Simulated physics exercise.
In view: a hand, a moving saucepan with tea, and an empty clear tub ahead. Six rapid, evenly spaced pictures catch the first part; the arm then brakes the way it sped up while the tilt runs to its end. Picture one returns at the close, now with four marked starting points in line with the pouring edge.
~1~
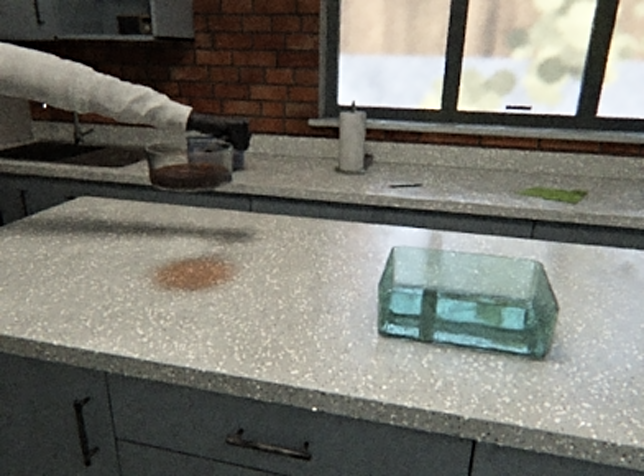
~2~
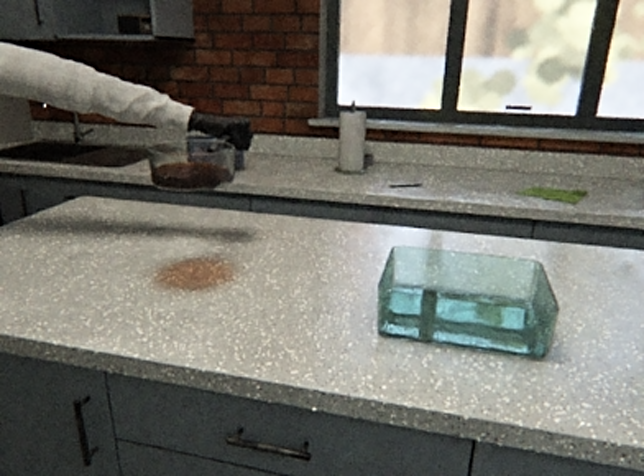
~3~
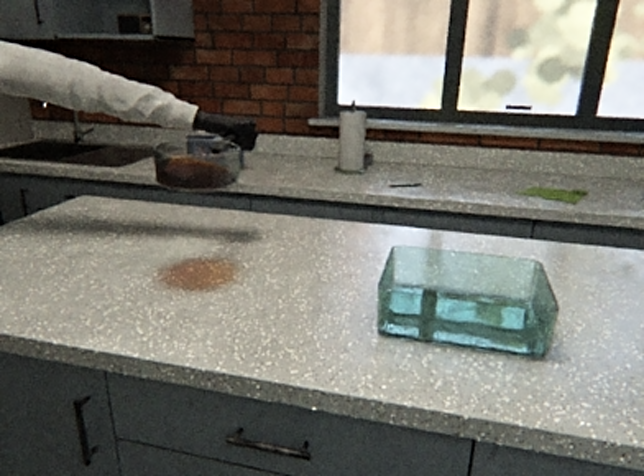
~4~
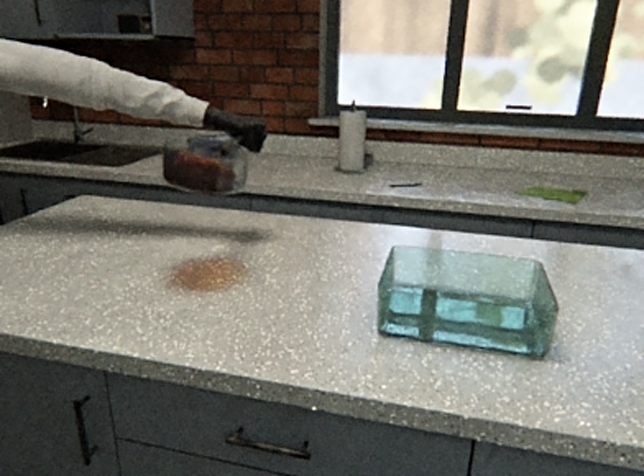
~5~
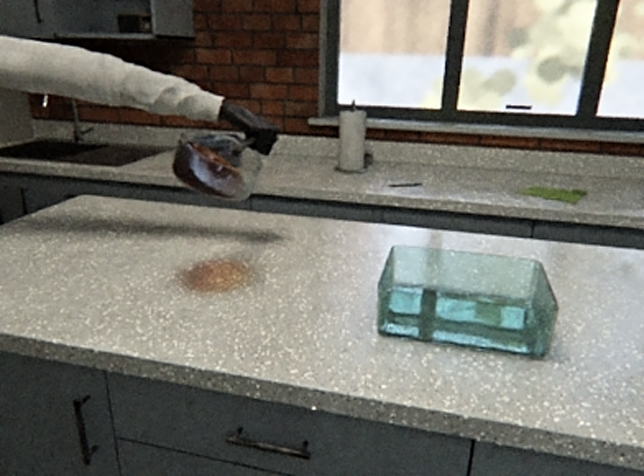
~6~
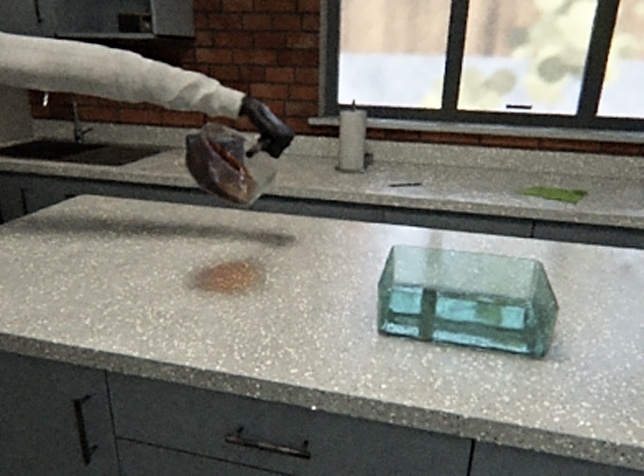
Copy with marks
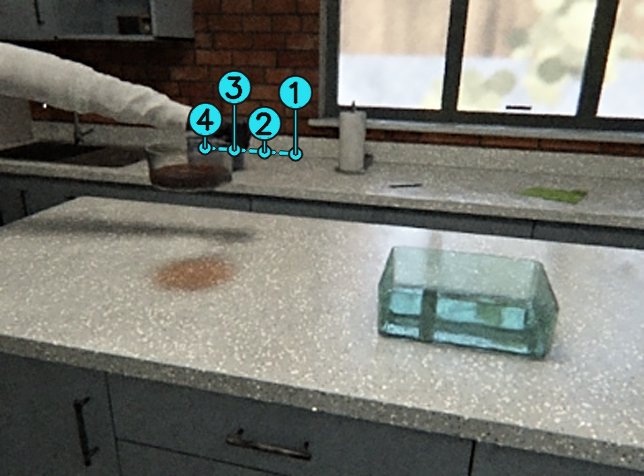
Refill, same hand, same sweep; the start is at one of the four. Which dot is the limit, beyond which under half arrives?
I would pick place 2.
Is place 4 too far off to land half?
Yes.
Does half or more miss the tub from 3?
Yes, that goes wrong.
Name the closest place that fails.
It is 3.
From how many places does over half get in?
Two of them.
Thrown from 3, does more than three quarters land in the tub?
No, it does not.
On the marked copy, 1 at (295, 154); 2 at (264, 151); 3 at (234, 149); 4 at (205, 147).
Choosing 1, about 81 % lands in the tub, 3 % falls short and 16 % goes beside or beyond.
Choosing 2, about 75 % lands in the tub, 13 % falls short and 13 % goes beside or beyond.
Choosing 3, about 29 % lands in the tub, 66 % falls short and 6 % goes beside or beyond.
Choosing 4, about 4 % lands in the tub, 92 % falls short and 4 % goes beside or beyond.
